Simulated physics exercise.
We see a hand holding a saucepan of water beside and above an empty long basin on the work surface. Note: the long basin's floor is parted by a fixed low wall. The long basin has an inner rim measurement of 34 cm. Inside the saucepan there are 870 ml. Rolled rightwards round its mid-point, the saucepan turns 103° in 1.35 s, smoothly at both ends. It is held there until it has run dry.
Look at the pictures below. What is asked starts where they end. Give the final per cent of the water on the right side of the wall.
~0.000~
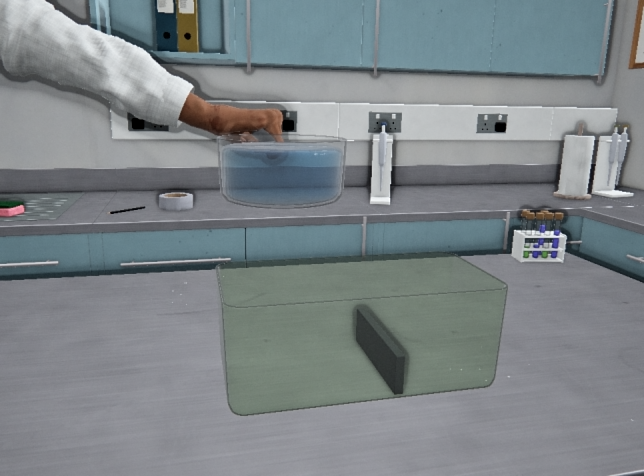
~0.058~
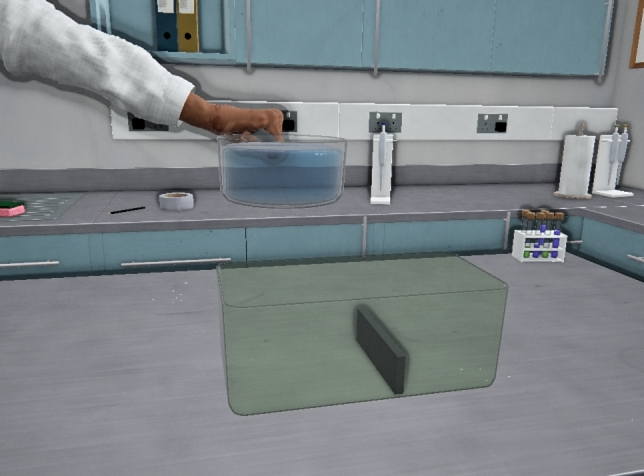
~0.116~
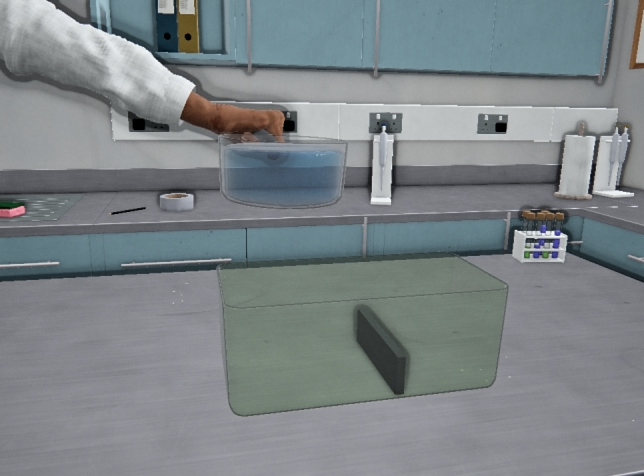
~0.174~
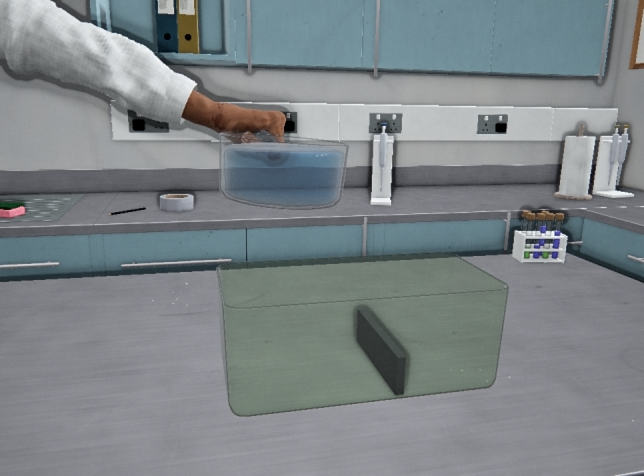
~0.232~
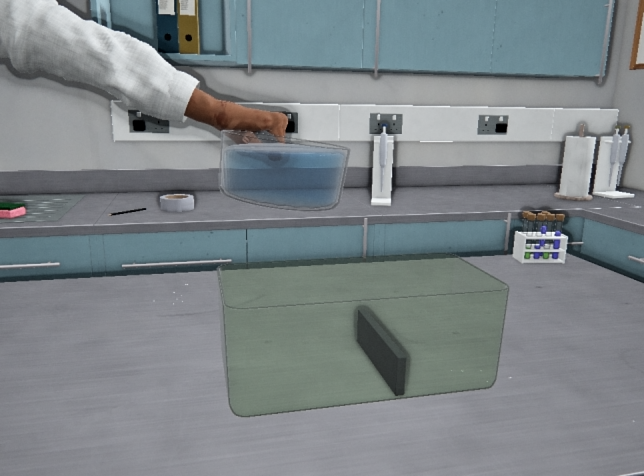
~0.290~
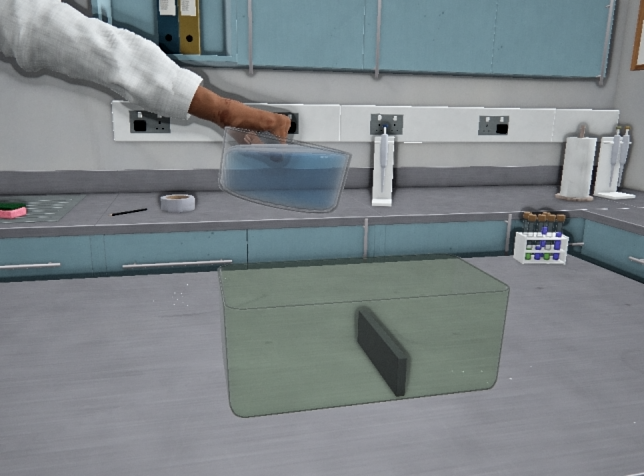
The right side ends with about 67 per cent.
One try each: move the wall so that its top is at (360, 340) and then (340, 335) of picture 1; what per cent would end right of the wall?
80 % and 95 %.
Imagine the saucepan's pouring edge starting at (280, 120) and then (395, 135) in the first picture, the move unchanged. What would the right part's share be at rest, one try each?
5 then 90 %.
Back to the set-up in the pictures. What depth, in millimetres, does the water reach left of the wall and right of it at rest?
Depths at rest: Left around 10 mm, right around 30 mm.
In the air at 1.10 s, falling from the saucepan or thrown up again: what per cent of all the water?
Close to 8 %.
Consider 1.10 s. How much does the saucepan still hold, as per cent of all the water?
I reckon near 10 per cent still sits there.
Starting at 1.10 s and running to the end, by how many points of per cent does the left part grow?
It comes to about 16 per cent.
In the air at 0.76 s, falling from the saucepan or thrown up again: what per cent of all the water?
Close to 30 in a hundred.
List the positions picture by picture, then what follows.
It leans 0°; its right rim is at (343, 140); the water meets the walls at (220, 148) and (340, 148); the long basin's rim runs from (220, 285) to (478, 269); the wall's top is at (379, 331), in the first frame.
It leans 0°; its right rim is at (344, 141); the water meets the walls at (220, 147) and (340, 148), in the second frame.
It leans 2°; its right rim is at (344, 143); the water meets the walls at (222, 148) and (340, 149), in the third frame.
It leans 4°; its right rim is at (345, 146); the water meets the walls at (223, 148) and (341, 149), in the fourth frame.
It leans 7°; its right rim is at (346, 150); the water meets the walls at (223, 149) and (343, 151), in the fifth frame.
It leans 11°; its right rim is at (348, 155); the water meets the walls at (224, 150) and (346, 152), in the sixth frame.
After 0.76 s the tilt is 61° and 52 per cent is still to pour, 3 is left of the wall and 16 right of it.
After 1.10 s the tilt is 95° and 9 per cent is still to pour, 17 is left of the wall and 66 right of it.
After 1.46 s the tilt is 103° and 0 per cent is still to pour, 31 is left of the wall and 67 right of it.
After 1.85 s the tilt is 103° and 0 per cent is still to pour, 32 is left of the wall and 67 right of it.
In the end 32 per cent lies left of the wall, 67 right of it and 0 outside.
